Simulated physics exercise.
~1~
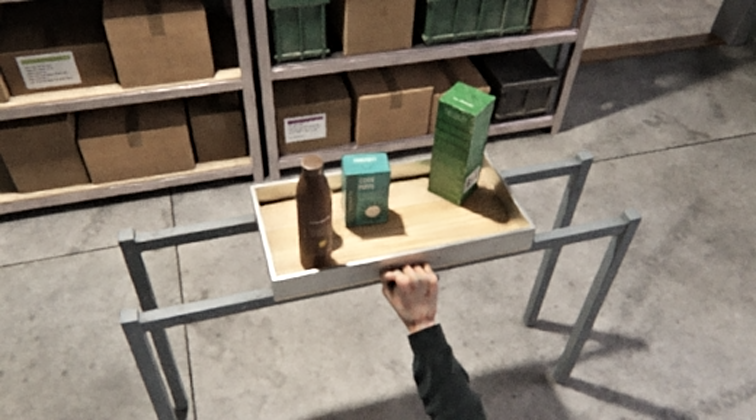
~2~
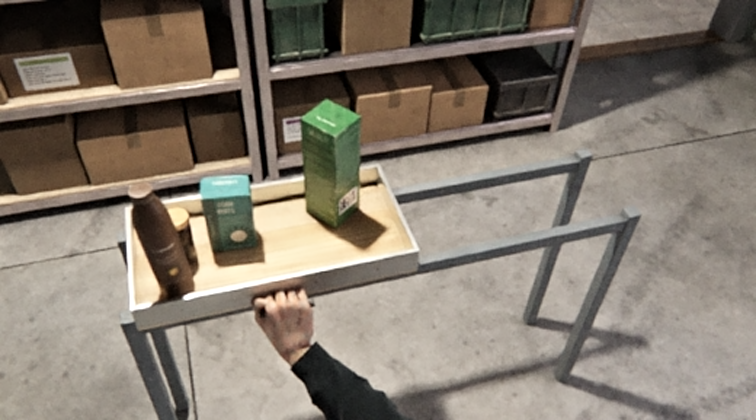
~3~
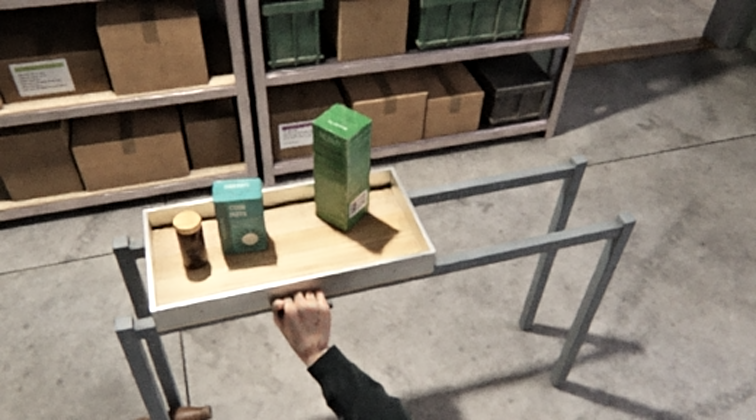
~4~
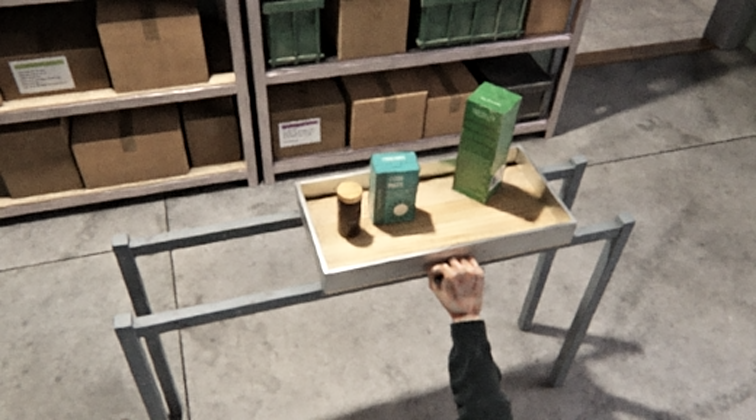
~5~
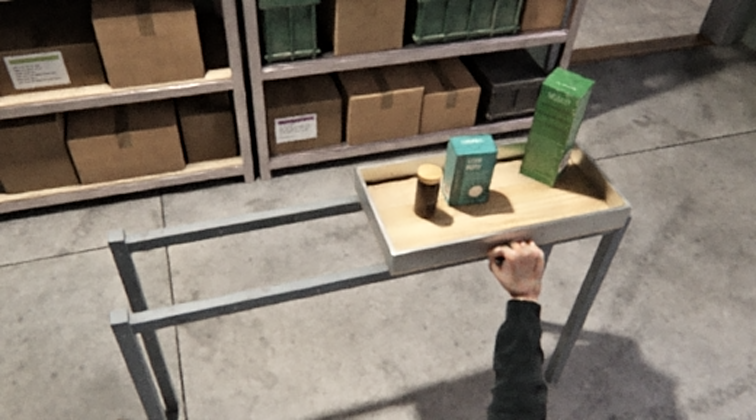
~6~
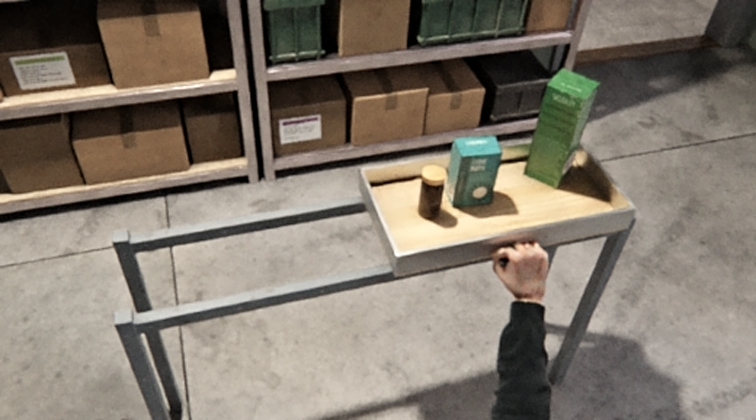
Wooden tray pulled left by a hand, its brown bottle toppling off, then sliding right with shaker, packet and carton still upright.
